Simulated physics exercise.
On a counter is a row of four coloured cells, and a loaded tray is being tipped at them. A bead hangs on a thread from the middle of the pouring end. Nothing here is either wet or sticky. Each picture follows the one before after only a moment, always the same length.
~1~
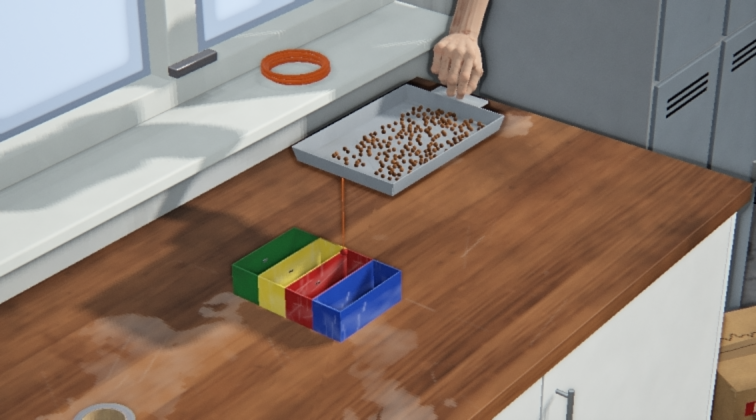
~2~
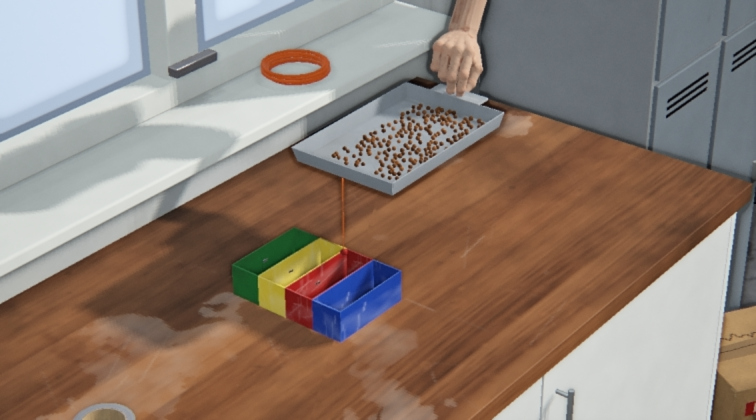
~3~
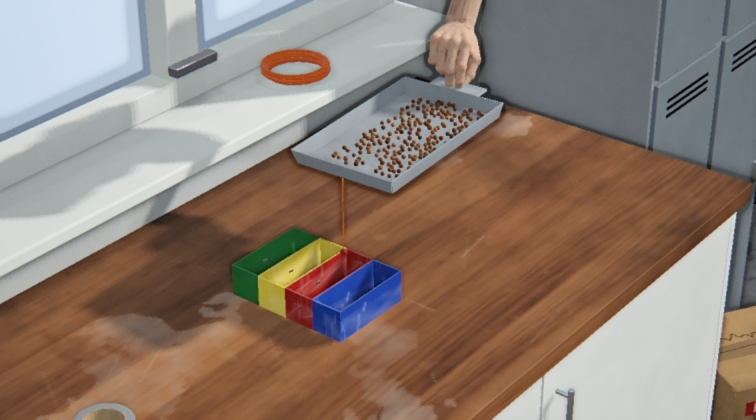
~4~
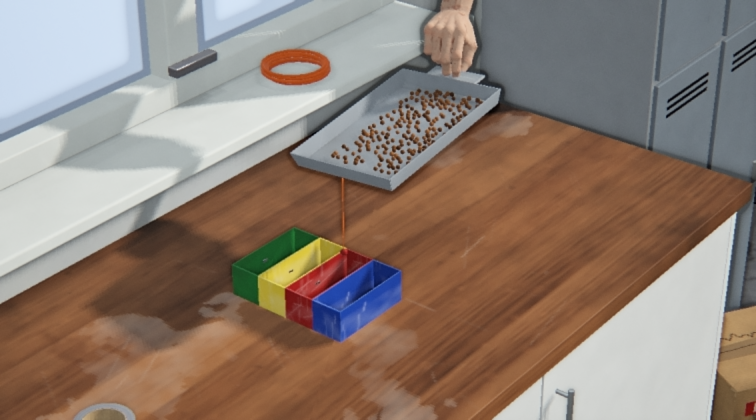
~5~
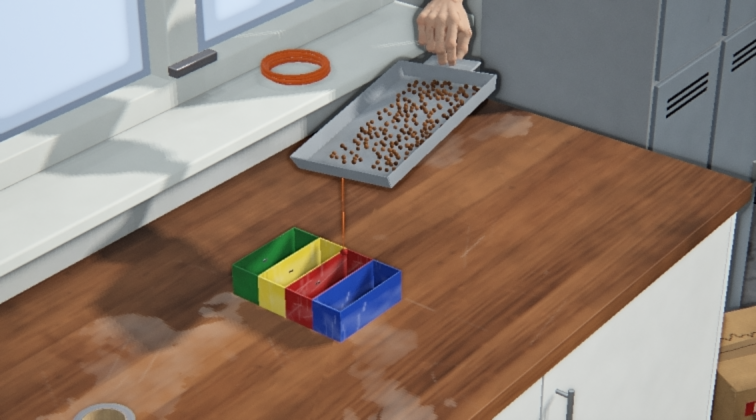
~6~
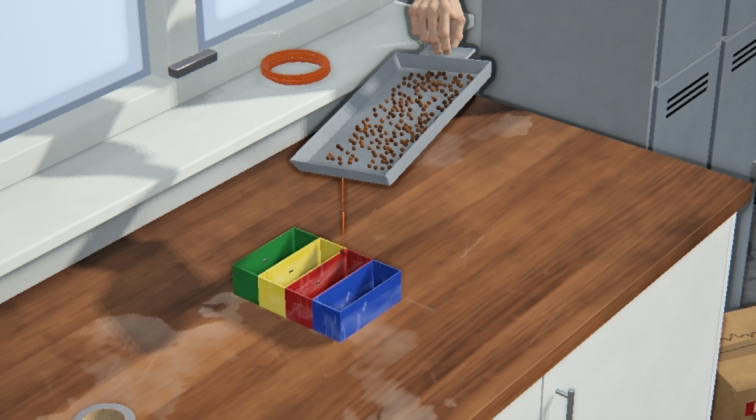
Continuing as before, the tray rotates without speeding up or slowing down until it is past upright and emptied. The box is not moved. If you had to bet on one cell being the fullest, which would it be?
I would bet on the green cell.
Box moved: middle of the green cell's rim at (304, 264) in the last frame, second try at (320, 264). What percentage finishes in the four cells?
Roughly 10 % and then 0 %.
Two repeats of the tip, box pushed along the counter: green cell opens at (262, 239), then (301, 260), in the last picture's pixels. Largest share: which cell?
Yellow, then the cell in green.
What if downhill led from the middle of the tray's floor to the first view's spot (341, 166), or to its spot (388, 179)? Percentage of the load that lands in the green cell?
For the first aim it is 50 in a hundred, for the second 0 in a hundred.
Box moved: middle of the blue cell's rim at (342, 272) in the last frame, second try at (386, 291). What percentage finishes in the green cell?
10 and 50 %.
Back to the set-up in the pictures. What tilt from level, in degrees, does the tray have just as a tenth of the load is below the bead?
Close to 70° of tilt at that moment.
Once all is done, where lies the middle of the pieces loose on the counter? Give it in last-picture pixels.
(230, 265), about.
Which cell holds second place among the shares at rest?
Runner-up - the yellow cell.
Just after the last frame, tray tipped steeply; the larger part on the tray; just a few in the green cell; about a tenth falling or outside the box.
A moment on, tray tipped past a quarter turn; roughly a third on the tray; roughly a third in the green cell; about a tenth in the yellow cell; roughly a quarter falling or outside the box.
Further on, tray tipped past a quarter turn; roughly two thirds in the green cell; roughly a quarter in the yellow cell; about a tenth falling or outside the box.
When it is over, tray tipped past a quarter turn; roughly two thirds in the green cell; roughly a quarter in the yellow cell; not one in the blue cell; not one in the red cell; about a tenth outside the box.
